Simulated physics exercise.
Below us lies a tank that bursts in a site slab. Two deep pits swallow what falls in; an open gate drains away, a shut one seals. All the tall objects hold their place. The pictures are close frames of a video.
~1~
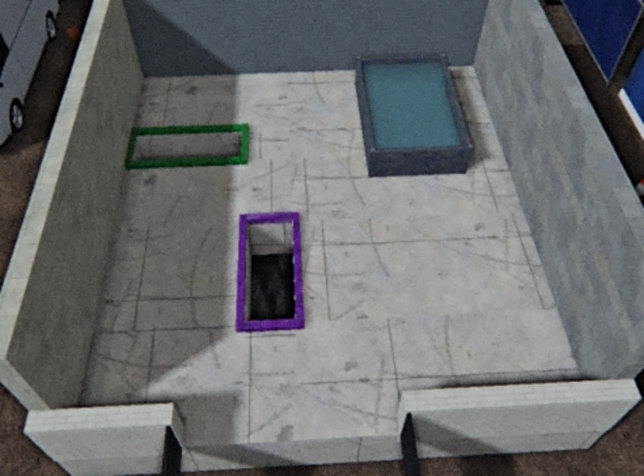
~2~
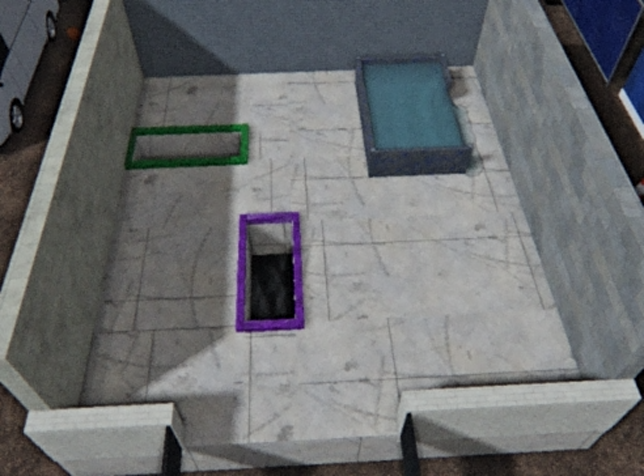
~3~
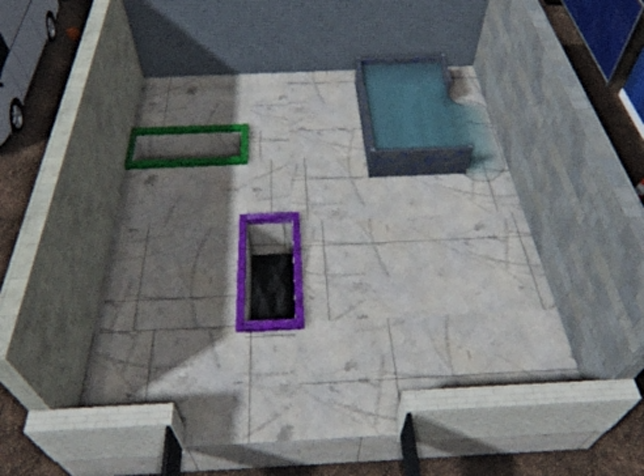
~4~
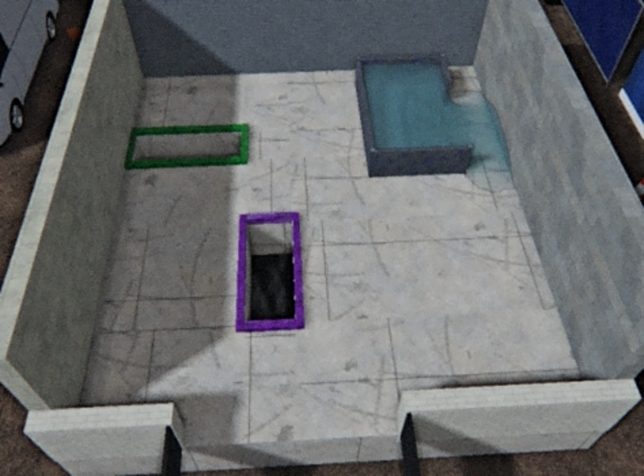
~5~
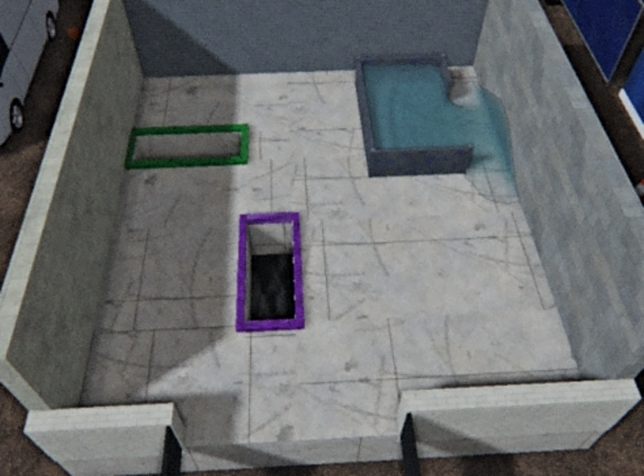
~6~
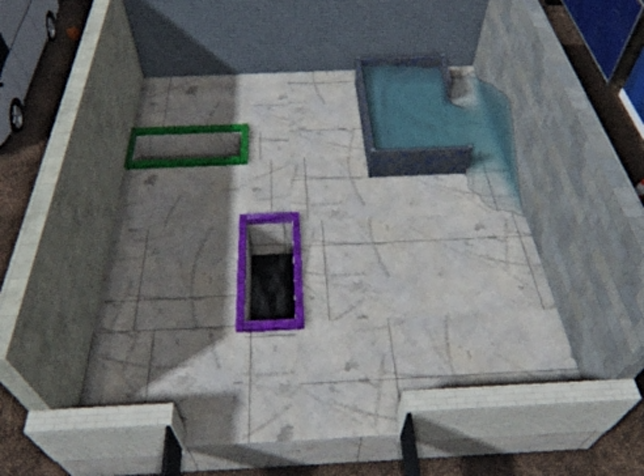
Water sits still in an open grey tank at the back right of a walled concrete slab, then pours out through its right side. It spreads to the right-hand wall and creeps forward along its base, while the green-rimmed and purple-rimmed pits stay unchanged.
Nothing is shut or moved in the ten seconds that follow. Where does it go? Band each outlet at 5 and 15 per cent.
The gate takes from 5 to 15 %; the purple pit takes not even 5 %; the green pit takes not even 5 %.
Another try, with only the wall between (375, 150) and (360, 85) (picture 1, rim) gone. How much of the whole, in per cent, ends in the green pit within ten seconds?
Roughly, in per cent: Green 14.
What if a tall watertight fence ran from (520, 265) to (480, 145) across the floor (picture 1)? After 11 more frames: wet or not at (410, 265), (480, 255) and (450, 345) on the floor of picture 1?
In turn: Wet, awash, wet.
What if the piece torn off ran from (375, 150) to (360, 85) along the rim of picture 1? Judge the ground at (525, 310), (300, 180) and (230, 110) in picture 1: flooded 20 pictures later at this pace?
As listed: Not flooded, awash, covered.
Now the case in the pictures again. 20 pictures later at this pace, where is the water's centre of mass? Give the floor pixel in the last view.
Near (427, 161).
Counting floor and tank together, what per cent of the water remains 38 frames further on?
I make it 96 per cent.
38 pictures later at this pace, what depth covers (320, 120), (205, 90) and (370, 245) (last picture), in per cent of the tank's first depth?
In that order: 2, 4 and 2 per cent.
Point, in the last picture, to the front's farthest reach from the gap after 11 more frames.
Roughly at (575, 378).
A moment on, water covers 10 % of the floor; the gate 0 %, the purple pit 0 %, the green pit 0 %.
Next, water covers 25 % of the floor; the gate 0 %, the purple pit 0 %, the green pit 0 %.
Then, water covers 40 % of the floor; the gate 0 %, the purple pit 0 %, the green pit 0 %.
Later, water covers 60 % of the floor; the gate 4 %, the purple pit 0 %, the green pit 0 %.
In the end, water covers 75 % of the floor; the gate 8 %, the purple pit 0 %, the green pit 0 %.
